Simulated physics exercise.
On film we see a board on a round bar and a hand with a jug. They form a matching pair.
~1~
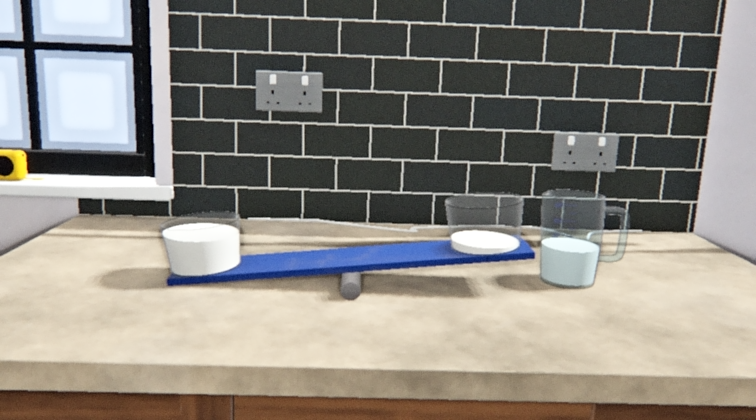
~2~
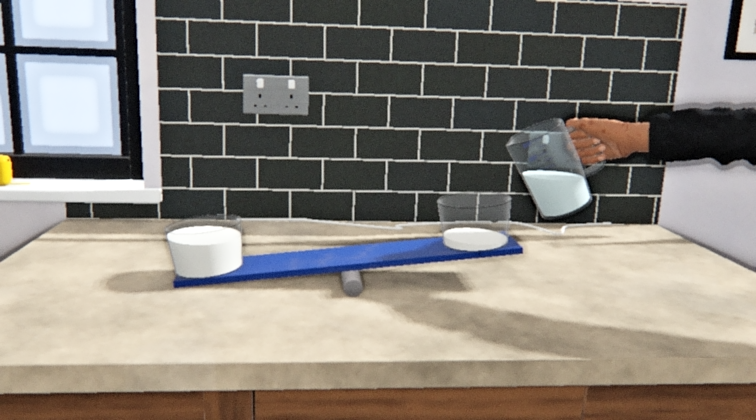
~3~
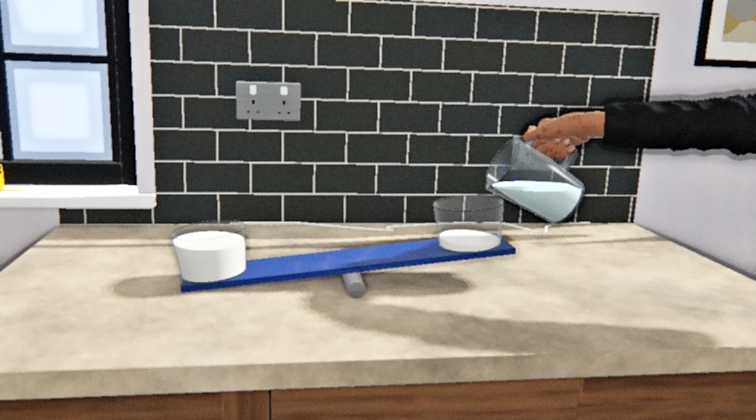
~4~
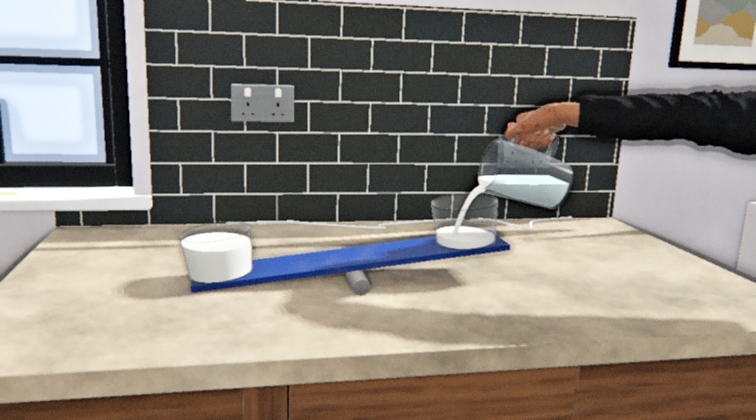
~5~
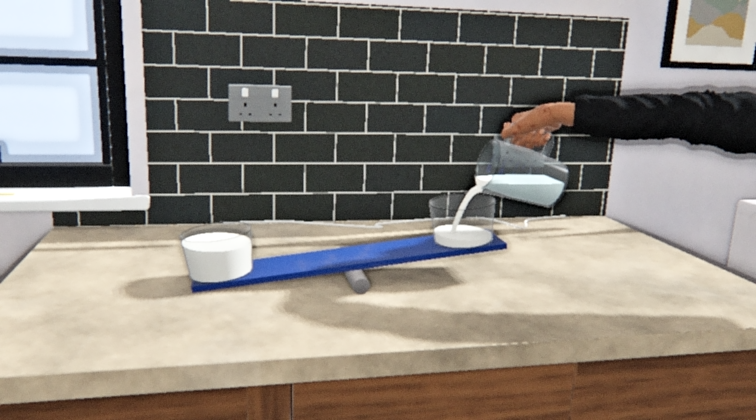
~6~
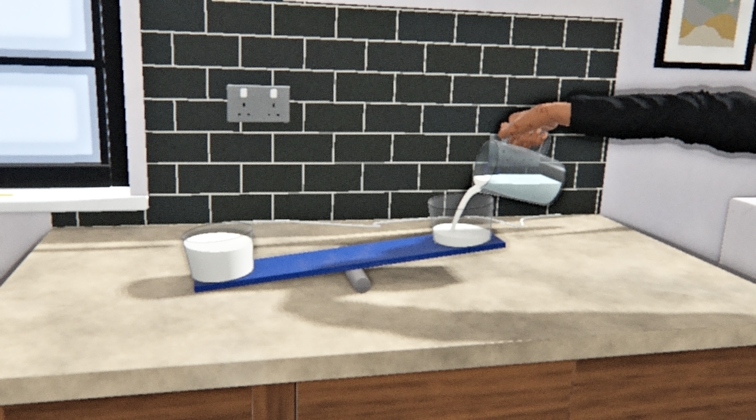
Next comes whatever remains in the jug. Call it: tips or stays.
Stays.
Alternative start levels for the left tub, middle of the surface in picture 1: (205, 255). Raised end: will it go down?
Given that level, I'd expect it to seesaw across.
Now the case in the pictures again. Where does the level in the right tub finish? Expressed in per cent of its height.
My estimate is 55 percent.
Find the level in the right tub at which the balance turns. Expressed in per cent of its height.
Around 80 per cent, I'd say.
A moment on, the right tub is about a third full; the board leans as before.
Further on, the right tub is about half full; the board leans as before.
When it is over, the right tub is about half full; the board leans as before.
